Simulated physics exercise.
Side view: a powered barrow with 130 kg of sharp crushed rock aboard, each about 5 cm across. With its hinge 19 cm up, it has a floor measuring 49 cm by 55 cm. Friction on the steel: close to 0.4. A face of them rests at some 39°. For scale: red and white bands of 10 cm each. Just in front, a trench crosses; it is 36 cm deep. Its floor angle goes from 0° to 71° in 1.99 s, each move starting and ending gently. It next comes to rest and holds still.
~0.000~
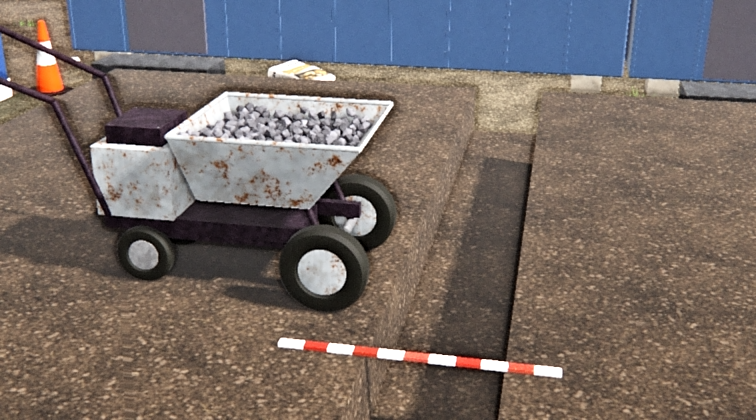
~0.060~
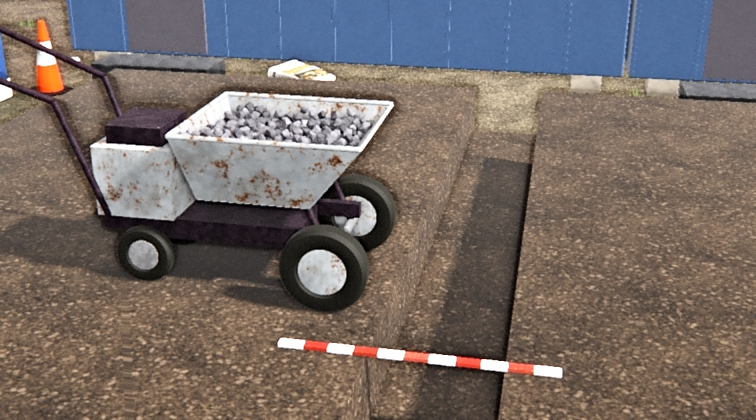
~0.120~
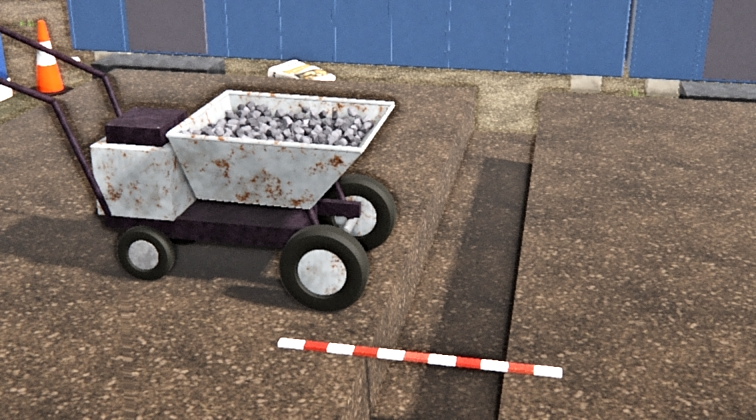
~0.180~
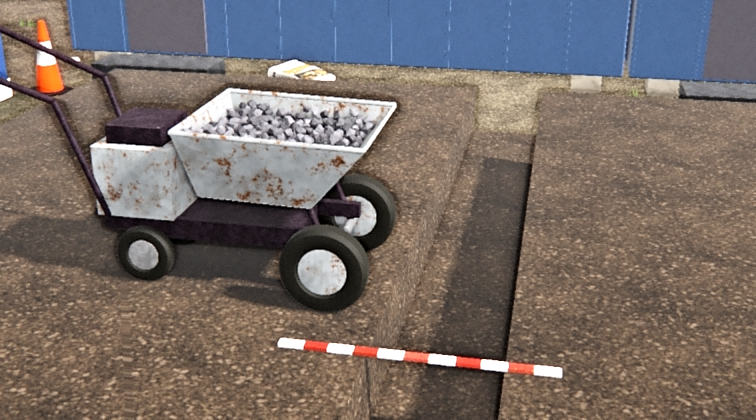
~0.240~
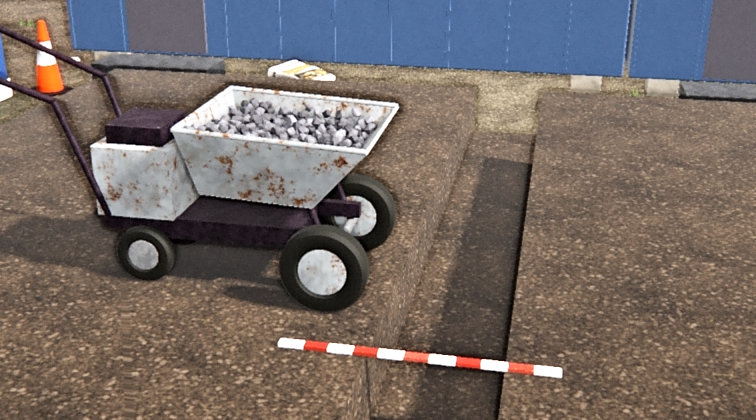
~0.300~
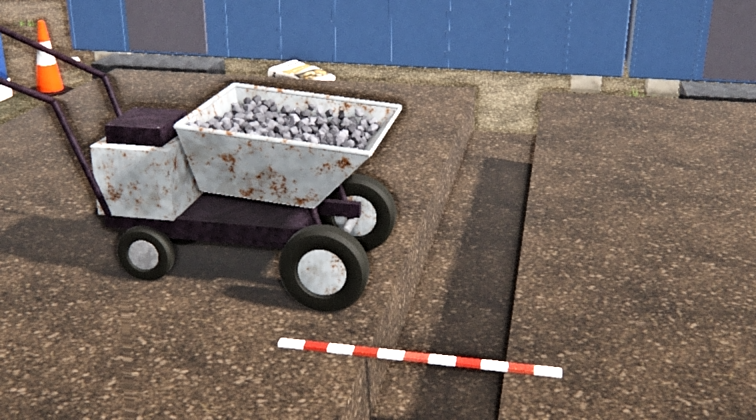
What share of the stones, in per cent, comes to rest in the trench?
About 83 per cent of the stones finish in the trench.
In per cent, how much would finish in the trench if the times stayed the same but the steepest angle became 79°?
It would be near 85 per cent.
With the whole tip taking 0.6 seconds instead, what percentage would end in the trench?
Around 55 per cent would end in the trench.
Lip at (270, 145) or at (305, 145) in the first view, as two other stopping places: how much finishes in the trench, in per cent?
Some 95 and some 95 per cent, in that order.
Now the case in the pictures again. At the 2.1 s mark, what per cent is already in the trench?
Around 25 per cent of it.
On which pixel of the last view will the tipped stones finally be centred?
The stones end up centred near (486, 341).
After 1.5 s the floor is at 60°; 100 % in the tray; the foremost stones are at (458, 225).
After 2.1 s the floor is at 71°; 66 % in the tray, 27 % in the trench, 7 % past the trench; the foremost stones are at (569, 297).
After 2.4 s the floor is at 71°; 40 % in the tray, 44 % in the trench, 15 % past the trench; the foremost stones are at (624, 289).
After 4.4 s the floor is at 71°; 2 % in the tray, 83 % in the trench, 15 % past the trench; the foremost stones are at (638, 303).
